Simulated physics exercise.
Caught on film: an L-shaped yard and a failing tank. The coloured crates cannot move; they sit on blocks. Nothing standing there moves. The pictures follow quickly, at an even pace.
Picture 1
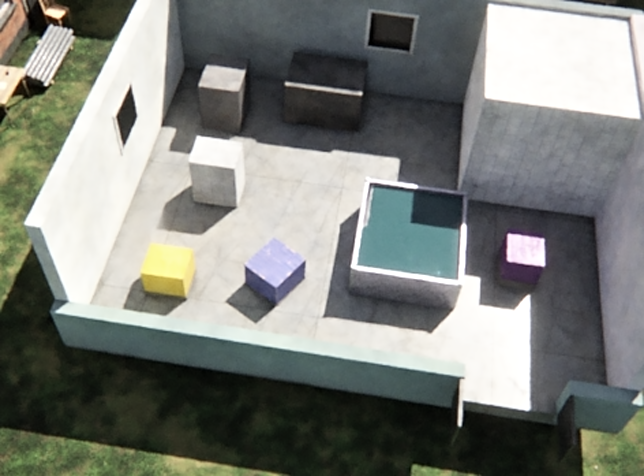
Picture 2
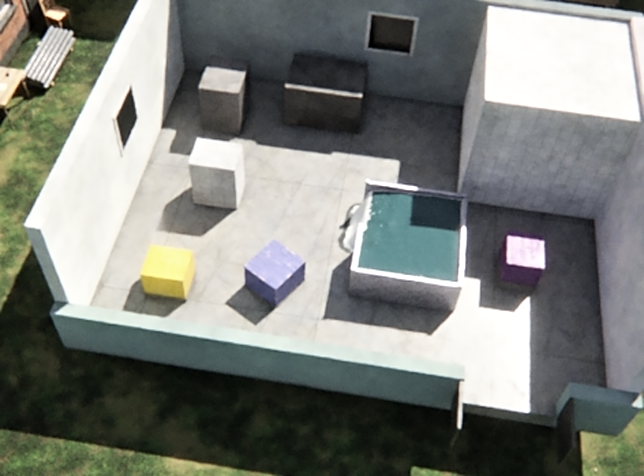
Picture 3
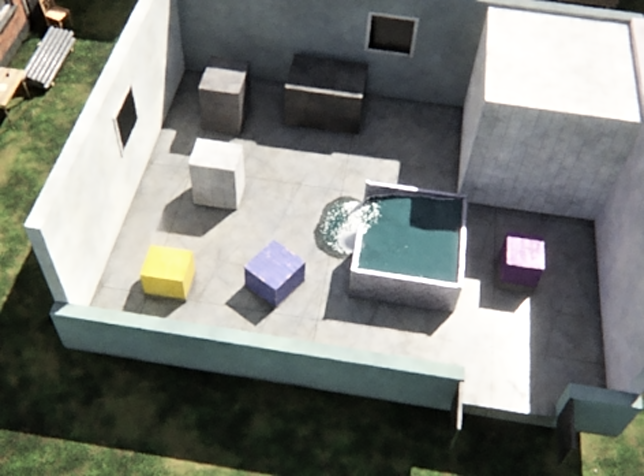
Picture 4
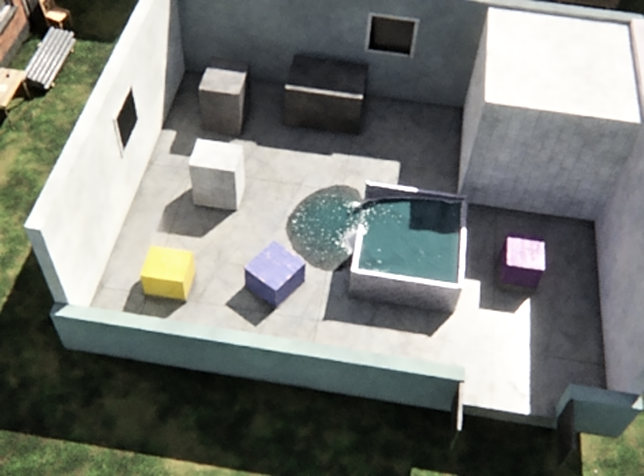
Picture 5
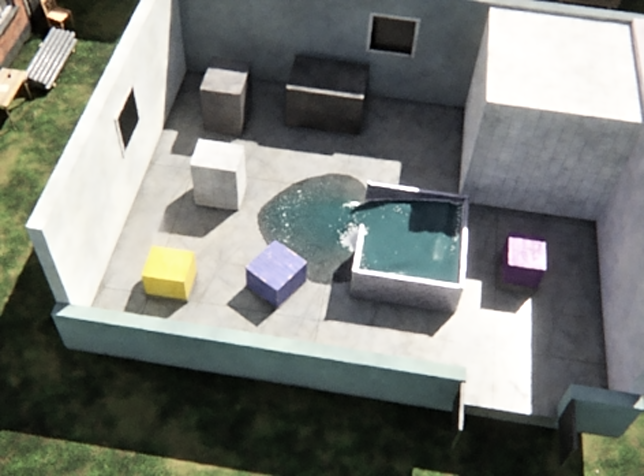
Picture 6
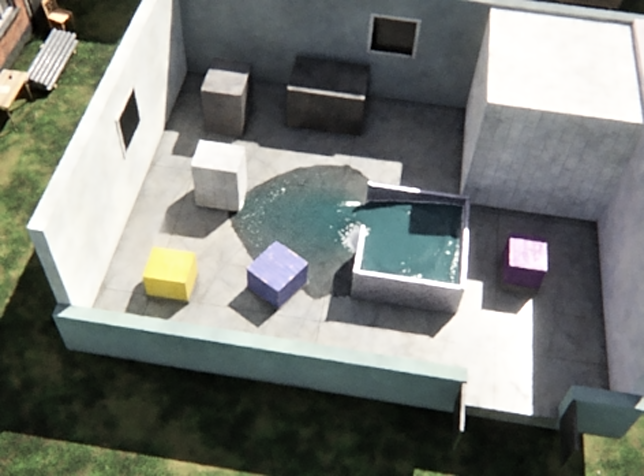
An open tank in a walled yard sat whole and still, then water burst from its left side and spread leftward across the paved floor in a widening pool, past the blue block.
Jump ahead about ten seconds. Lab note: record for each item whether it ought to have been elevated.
The yellow crate is exposed; the blue crate is exposed; the purple crate is protected.
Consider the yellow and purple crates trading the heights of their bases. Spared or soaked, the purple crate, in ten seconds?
Result: The purple crate is untouched.
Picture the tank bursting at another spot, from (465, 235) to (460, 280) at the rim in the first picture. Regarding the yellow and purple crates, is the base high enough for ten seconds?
In that case the yellow one is never flooded and the purple one is flooded.
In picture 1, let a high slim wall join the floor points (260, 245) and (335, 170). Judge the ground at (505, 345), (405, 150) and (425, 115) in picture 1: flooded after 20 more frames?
First unwetted, then inundated, then inundated.
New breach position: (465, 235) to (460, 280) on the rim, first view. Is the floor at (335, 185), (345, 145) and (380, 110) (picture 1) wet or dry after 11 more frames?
So it's nothing at the first, nothing at the second and nothing at the third.
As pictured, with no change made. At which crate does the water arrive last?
The answer here is the purple one.
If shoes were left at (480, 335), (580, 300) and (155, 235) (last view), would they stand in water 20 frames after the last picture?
First spared, second spared, third inundated.
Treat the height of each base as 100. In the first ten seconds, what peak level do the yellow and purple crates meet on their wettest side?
About 170 percent and about 20 percent.
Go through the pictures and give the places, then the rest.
The open tank at (411, 232) is whole and still, in the first frame.
The front is at (348, 249), out from the gap at (363, 222), in the second frame.
Water pours out at (363, 223) and has run to (320, 240), in the third frame.
Water pours out at (363, 224) and has run to (290, 226), in the fourth frame.
The front is at (263, 225), out from the gap at (365, 224), in the fifth frame.
Water pours out at (366, 225) and has run to (234, 216), in the sixth frame.
A moment on, water covers 25 % of the floor; the yellow crate water round its plinth, the blue crate water round its plinth, the purple crate not reached.
Next, water covers 35 % of the floor; the yellow crate water round its plinth, the blue crate water round its plinth, the purple crate not reached.
Then, water covers 45 % of the floor; the yellow crate water round its plinth, the blue crate water round its plinth, the purple crate not reached.
Later, water covers 60 % of the floor; the yellow crate water round its plinth, the blue crate water round its plinth, the purple crate not reached.
In the end, water covers 85 % of the floor; the yellow crate was topped, the blue crate was topped, the purple crate stayed above the water.
